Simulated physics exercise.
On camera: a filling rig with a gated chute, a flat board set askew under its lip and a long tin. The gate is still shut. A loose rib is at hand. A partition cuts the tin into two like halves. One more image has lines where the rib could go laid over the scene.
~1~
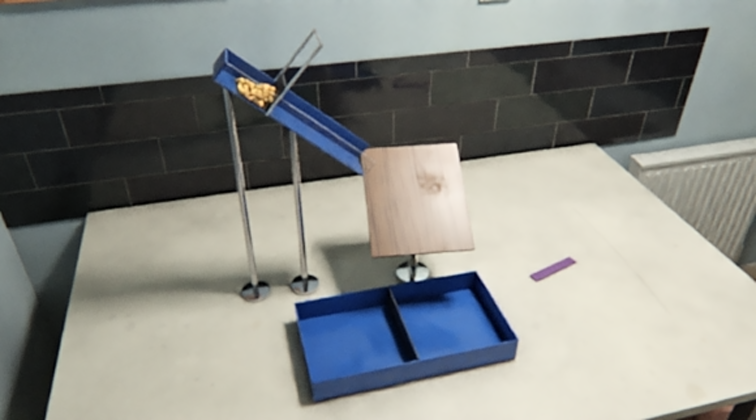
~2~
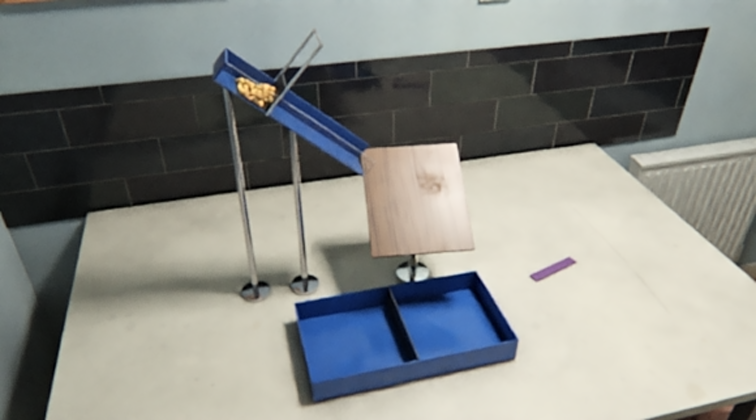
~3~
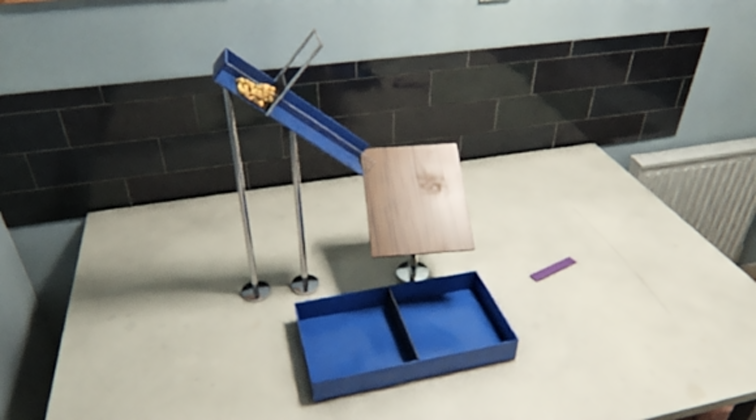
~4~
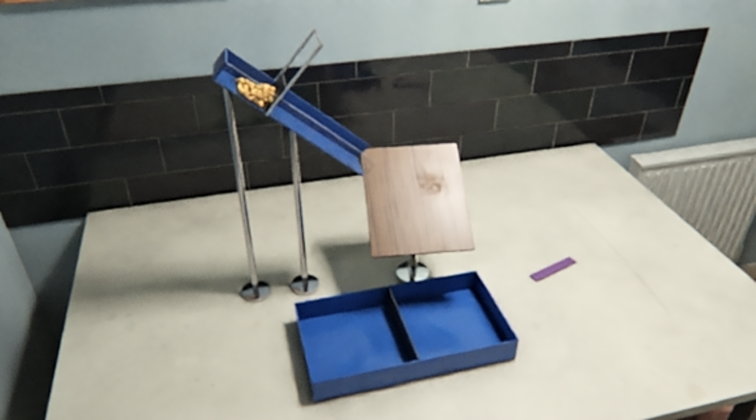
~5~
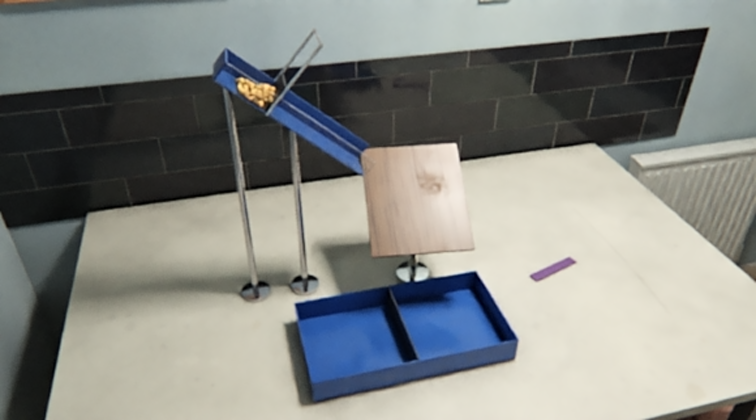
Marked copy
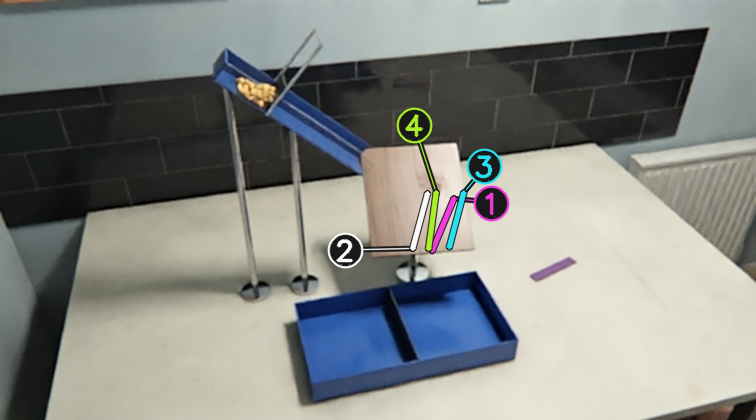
Golden chickpeas resting motionless behind a gate in a sloping blue chute, above a tilted wooden board and a divided blue tray.
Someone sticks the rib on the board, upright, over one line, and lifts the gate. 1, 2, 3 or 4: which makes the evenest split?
Use line 2.
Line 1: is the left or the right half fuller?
Right.
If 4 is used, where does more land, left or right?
More lands on the right.
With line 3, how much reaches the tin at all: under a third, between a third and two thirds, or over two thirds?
Over two thirds.
On the marked copy, line 1 from (453, 198) to (432, 250); line 2 from (427, 193) to (412, 248); line 3 from (463, 192) to (449, 246); line 4 from (436, 192) to (428, 248).
With 1, of what is caught, a stray few in the left half, nearly all in the right.
With 2, of what is caught, about half in the left half, about half in the right.
With 3, of what is caught, none in the left half, all in the right.
With 4, of what is caught, a small part in the left half, nearly all in the right.
